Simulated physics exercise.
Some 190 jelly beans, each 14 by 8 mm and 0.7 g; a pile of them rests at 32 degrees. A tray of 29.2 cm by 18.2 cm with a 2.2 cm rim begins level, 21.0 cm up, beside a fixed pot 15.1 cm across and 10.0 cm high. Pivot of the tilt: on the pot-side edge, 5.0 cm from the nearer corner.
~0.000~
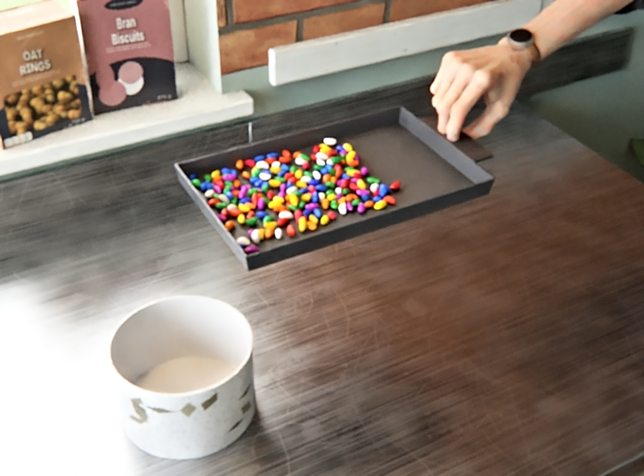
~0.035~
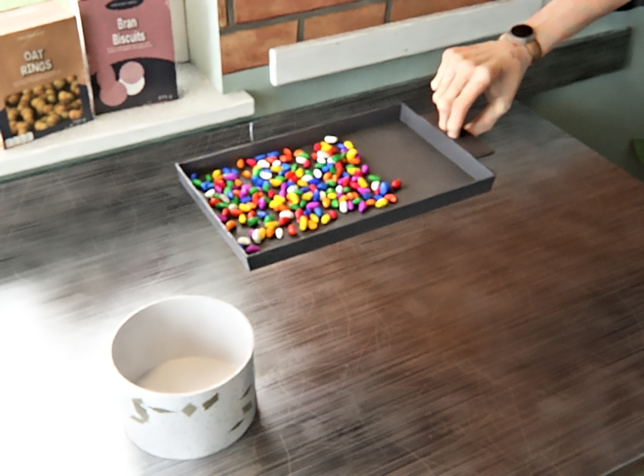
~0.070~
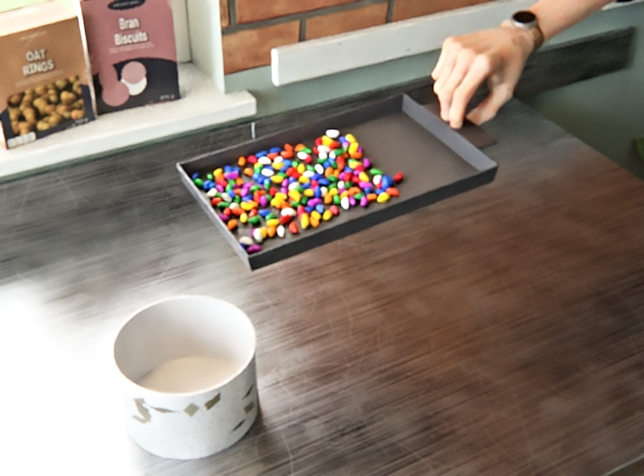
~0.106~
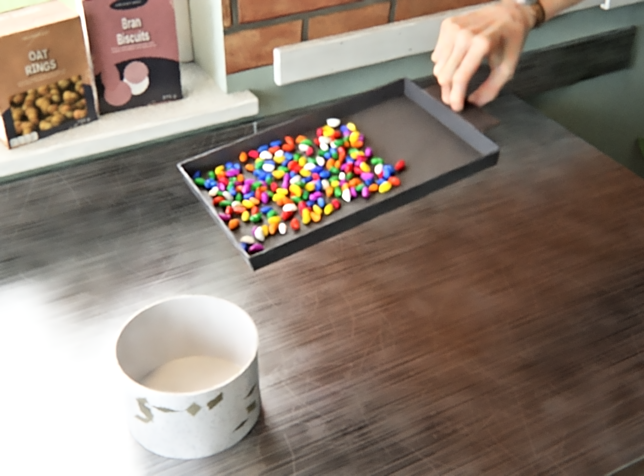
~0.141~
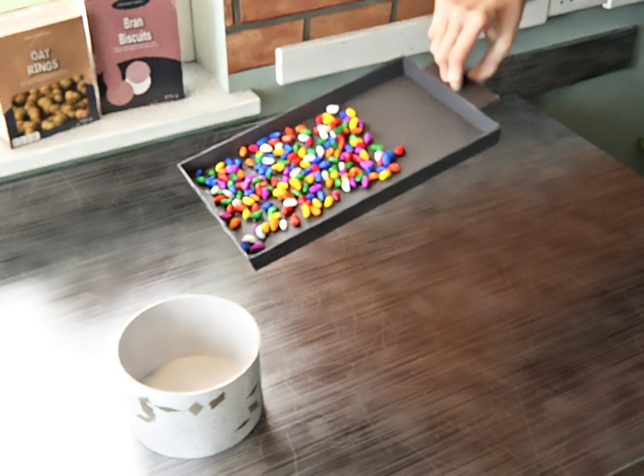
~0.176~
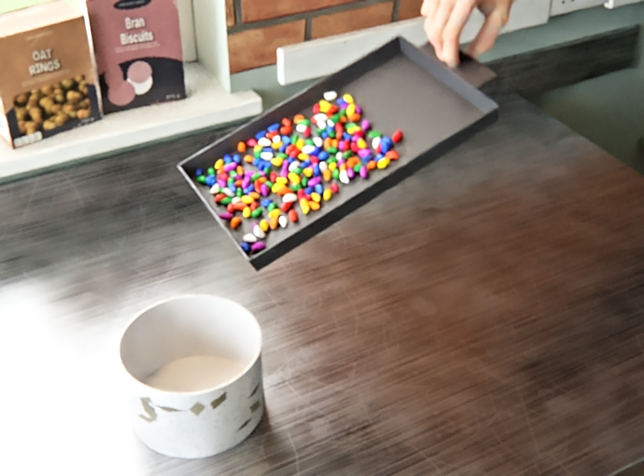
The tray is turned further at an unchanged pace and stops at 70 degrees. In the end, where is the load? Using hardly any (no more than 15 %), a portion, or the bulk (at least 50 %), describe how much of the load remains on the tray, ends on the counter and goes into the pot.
Tray: A portion, counter: A portion, pot: A portion.
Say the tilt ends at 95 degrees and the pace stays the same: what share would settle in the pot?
It would be near 65 per cent.
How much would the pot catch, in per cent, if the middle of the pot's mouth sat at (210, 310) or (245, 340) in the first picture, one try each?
First try around 15 %, second around 10 %.
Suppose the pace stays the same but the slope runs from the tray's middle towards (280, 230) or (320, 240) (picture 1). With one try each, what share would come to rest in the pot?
Approximately 45 percent, then 15 percent.
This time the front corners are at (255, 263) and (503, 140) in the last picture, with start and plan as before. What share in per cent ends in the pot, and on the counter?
The pot gets 35 and the counter 40.
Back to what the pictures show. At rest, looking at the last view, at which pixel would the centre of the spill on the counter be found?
I'd put it near (55, 405).
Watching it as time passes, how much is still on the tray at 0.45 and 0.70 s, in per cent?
In order, near 100 and near 50.
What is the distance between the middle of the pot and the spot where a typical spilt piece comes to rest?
I'd say around 22 centimetres.
After 0.34 s, tilt 46 degrees; the tray holds 100 %, the pot 0 %.
After 0.45 s, tilt 64 degrees; the tray holds 100 %, the pot 0 %.
After 0.70 s, tilt 70 degrees; the tray holds 50 %, the pot 15 %.
In the end, at 2.1 s, tray 45 %, counter 25 %, pot 35 %.
